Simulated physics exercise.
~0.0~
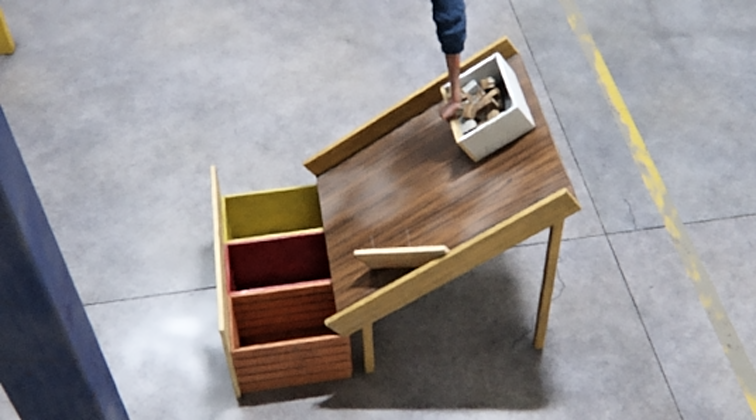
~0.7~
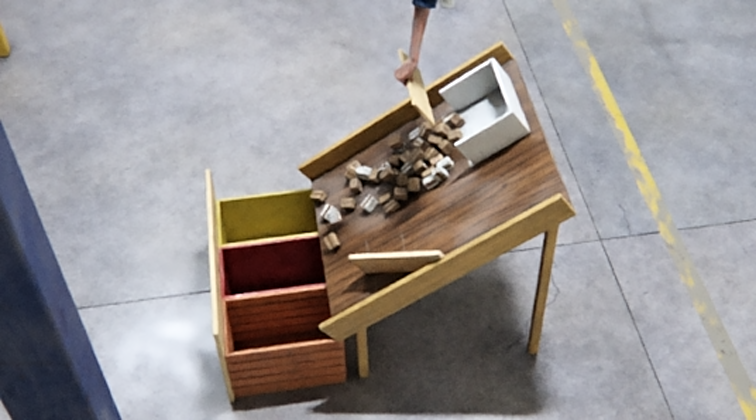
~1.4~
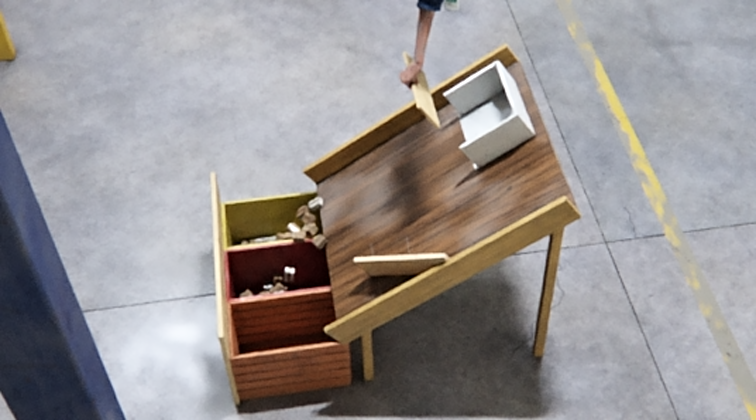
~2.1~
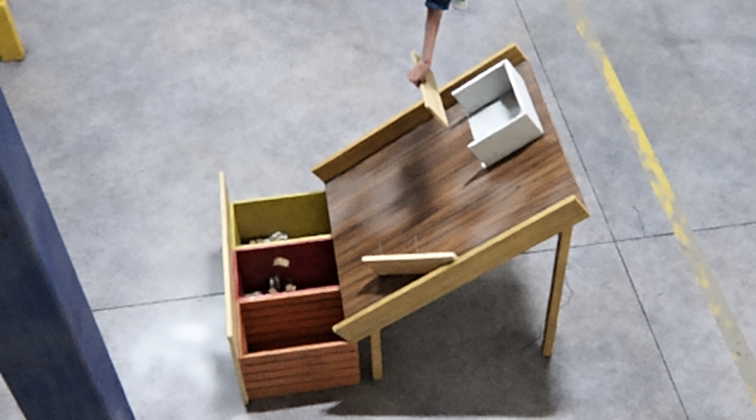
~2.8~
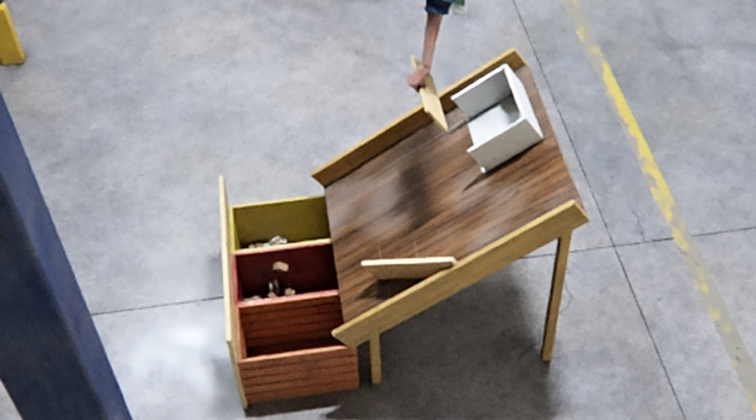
To begin with, a hand reaches to a white pen full of little parcels at the top of a sloping wooden table, with a yellow tote, a red tote and an orange tub lined up below its low edge. The hand lifts the pen's gate up and to the left, and the parcels spill down the slope in a loose, tumbling stream. They drop off the low edge into the yellow and red totes, leaving the table bare. Finally, the parcels lie in those two totes, the orange tub looks empty, and the hand still holds the gate beside the emptied pen.
